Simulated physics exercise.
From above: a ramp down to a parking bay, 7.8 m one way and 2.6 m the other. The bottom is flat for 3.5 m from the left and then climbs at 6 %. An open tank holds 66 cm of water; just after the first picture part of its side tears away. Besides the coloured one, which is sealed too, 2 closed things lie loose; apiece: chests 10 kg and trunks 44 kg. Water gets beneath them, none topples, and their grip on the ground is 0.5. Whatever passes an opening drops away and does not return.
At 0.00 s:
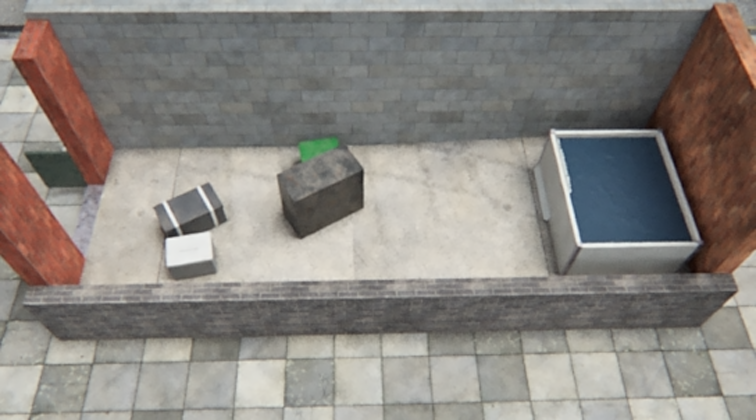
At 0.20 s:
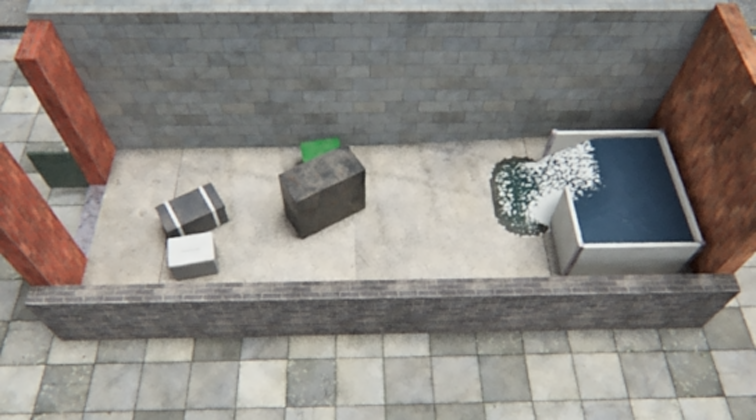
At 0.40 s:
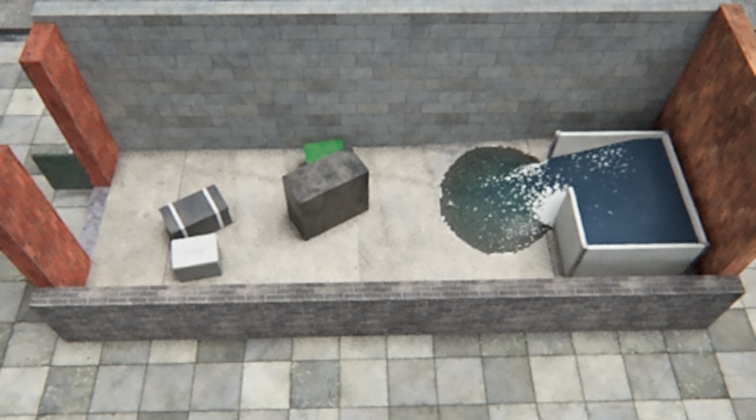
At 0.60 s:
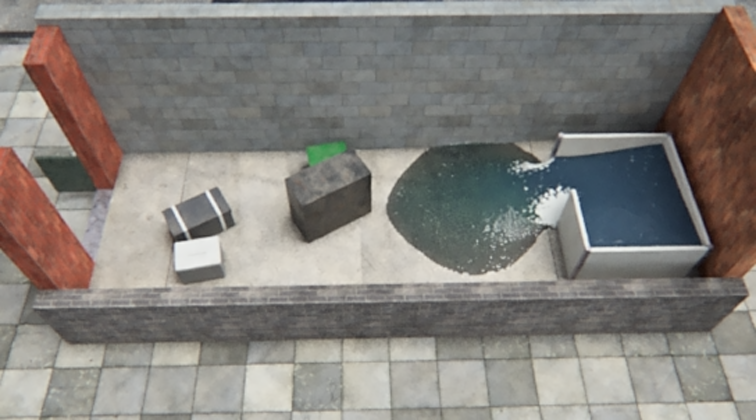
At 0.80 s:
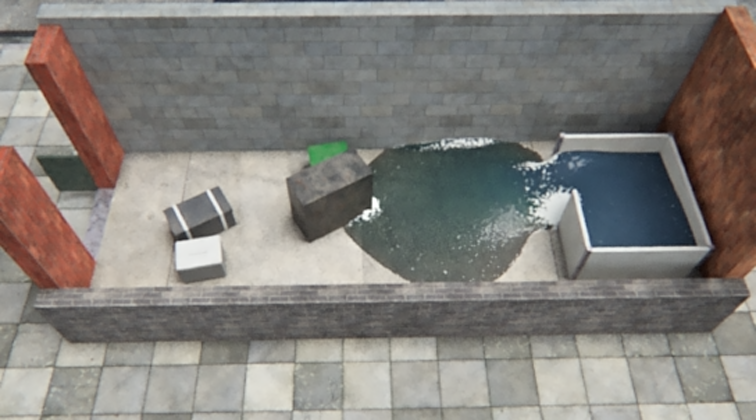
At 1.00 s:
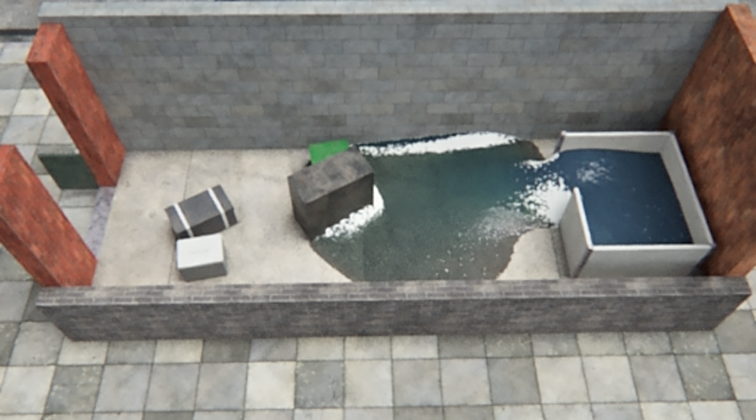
Water pouring from a broken open tank on the right, spreading left across a walled bay to a dark block, boxes unmoved.
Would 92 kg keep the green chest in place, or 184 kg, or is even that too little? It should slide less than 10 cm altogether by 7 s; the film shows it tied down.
Verdict: Only the higher weight holds it.
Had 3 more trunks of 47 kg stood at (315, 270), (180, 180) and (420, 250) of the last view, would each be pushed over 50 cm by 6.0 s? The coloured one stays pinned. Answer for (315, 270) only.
Answer: Past it.
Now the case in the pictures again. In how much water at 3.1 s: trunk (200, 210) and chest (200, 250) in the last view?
About 6 and 8 cm.
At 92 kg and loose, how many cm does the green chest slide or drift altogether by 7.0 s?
Some 80 cm in all.
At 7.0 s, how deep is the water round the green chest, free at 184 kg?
Roughly 9 cm.
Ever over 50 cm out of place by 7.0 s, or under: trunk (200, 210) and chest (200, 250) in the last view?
In that order: Under, more.
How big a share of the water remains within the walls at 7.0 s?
About 80 per cent.
After 1.4 s the green chest would be 1 cm from its start with 92 kg and 0 cm from its start with 184 kg; 16 cm of water round it then.
After 3.1 s the green chest would be 73 cm from its start with 92 kg and 0 cm from its start with 184 kg; 16 cm of water round it then.
After 4.9 s the green chest would be 73 cm from its start with 92 kg and 0 cm from its start with 184 kg; 12 cm of water round it then.
After 7.0 s the green chest would be 73 cm from its start with 92 kg and 0 cm from its start with 184 kg; 9 cm of water round it then.
